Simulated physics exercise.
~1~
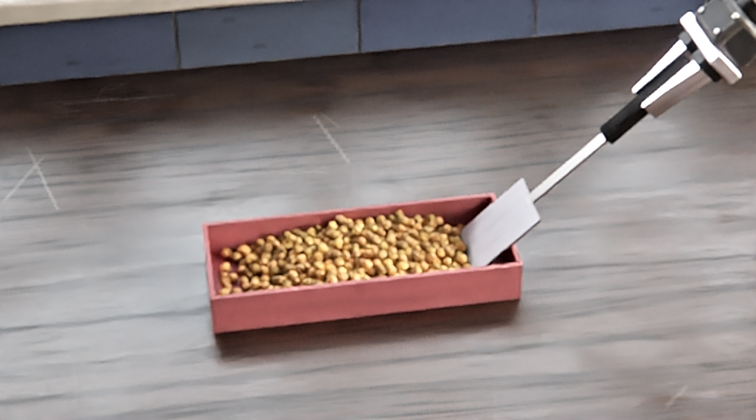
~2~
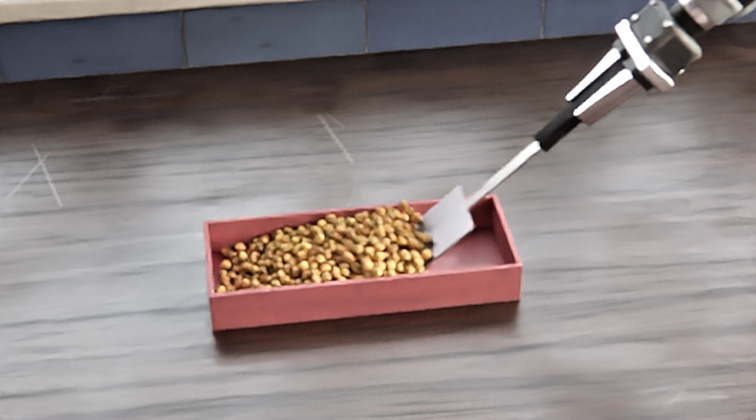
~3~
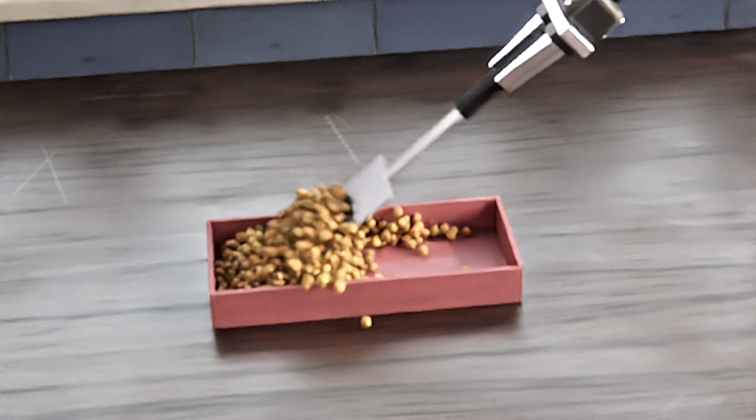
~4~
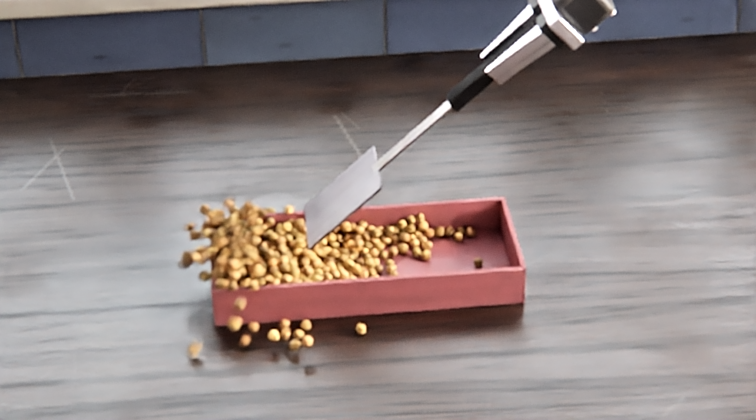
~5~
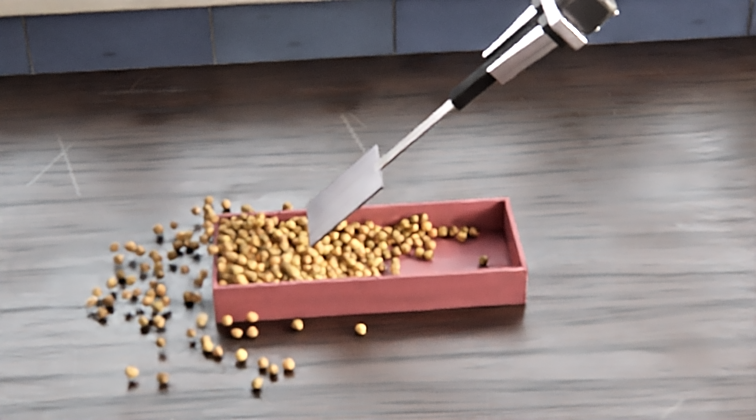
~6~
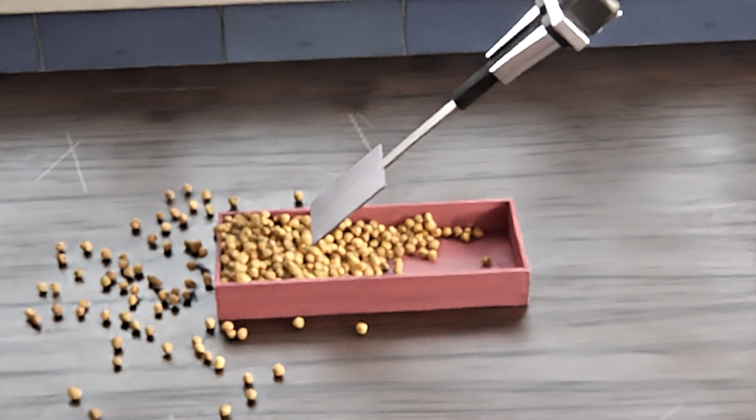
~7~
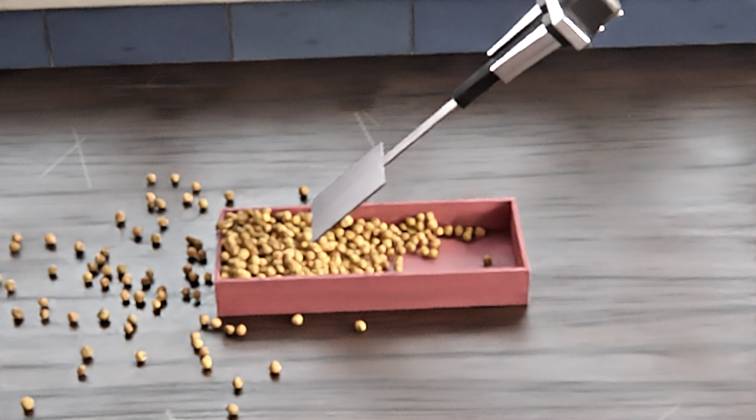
On a grey wood-look floor, a spatula held by a robot arm pushed chickpeas leftward along a red trough, heaping them up until some spilled over the side and left end, then stopped as the strays scattered, leaving most still inside.
